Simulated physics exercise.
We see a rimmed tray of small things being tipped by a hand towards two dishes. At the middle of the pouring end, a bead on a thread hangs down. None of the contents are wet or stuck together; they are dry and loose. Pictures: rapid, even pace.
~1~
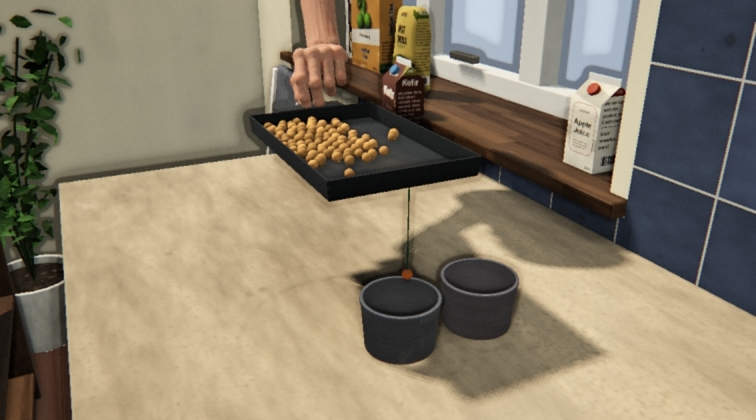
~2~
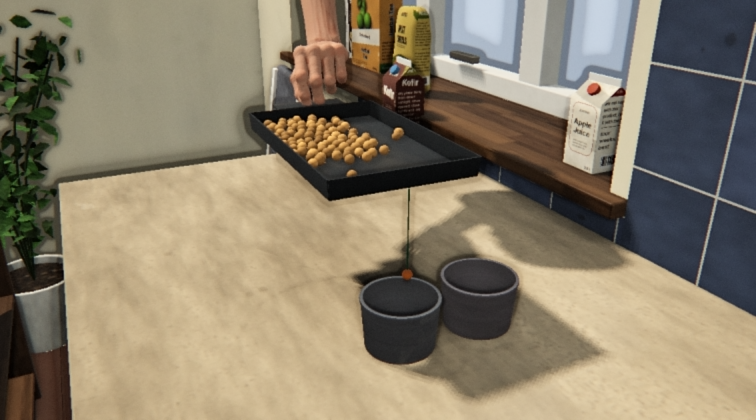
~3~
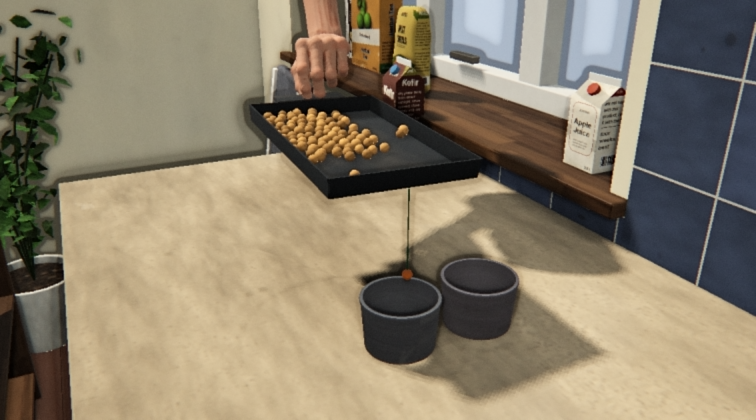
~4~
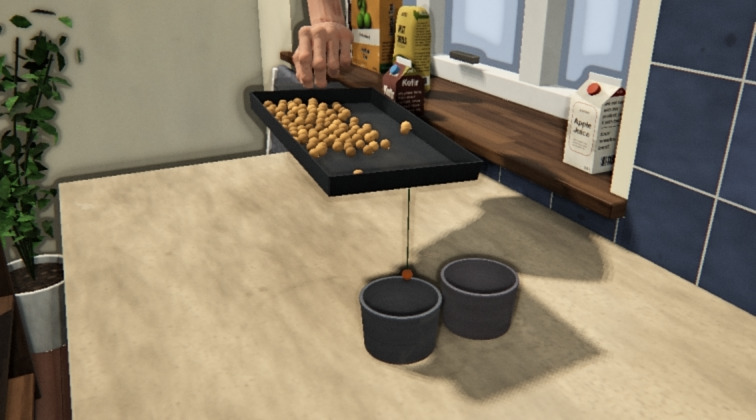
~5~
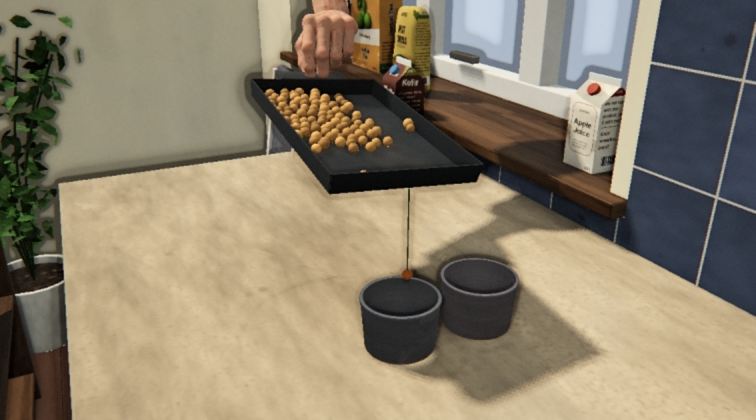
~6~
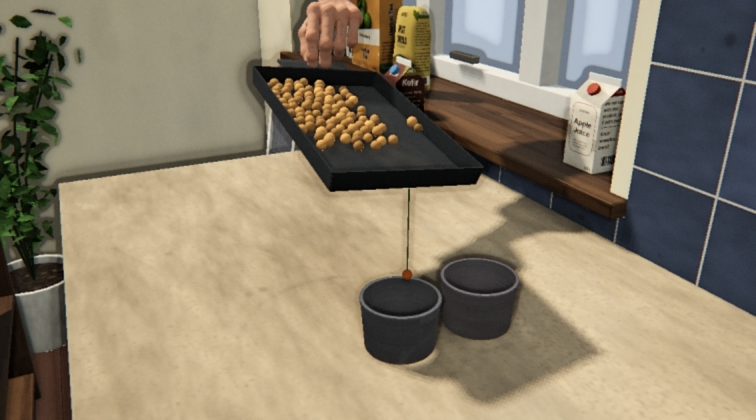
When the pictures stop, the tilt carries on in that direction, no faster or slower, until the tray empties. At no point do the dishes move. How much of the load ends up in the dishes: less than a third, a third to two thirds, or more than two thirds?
The two dishes will gather upwards of two thirds of the load.
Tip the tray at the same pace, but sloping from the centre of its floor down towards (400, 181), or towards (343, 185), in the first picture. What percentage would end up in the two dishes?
In turn 10 and 0 in a hundred.
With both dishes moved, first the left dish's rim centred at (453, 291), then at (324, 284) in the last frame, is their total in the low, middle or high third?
First attempt: Between a third and two thirds; second attempt: Under a third.
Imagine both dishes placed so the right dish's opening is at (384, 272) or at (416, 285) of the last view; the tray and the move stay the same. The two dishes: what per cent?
0 %, then 0 %.
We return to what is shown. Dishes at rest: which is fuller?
Simple - that is the right-placed one.
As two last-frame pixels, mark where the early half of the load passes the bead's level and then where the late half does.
Early half (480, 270), late half (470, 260).
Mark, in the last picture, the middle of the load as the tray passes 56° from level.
Centre estimate: (445, 161).
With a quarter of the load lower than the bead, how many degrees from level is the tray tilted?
About 90 degrees.
Just after the last frame, tray tipped steeply; almost all on the tray; just a few in the right dish; just a few outside both; about a tenth in the air.
A moment on, tray tipped right over; roughly half on the tray; roughly a quarter in the right dish; about a tenth outside both; roughly a quarter in the air.
Further on, tray tipped past a quarter turn; the larger part in the right dish; about a tenth outside both.
When it is over, tray tipped past a quarter turn; not one in the left dish; the larger part in the right dish; about a tenth outside both.
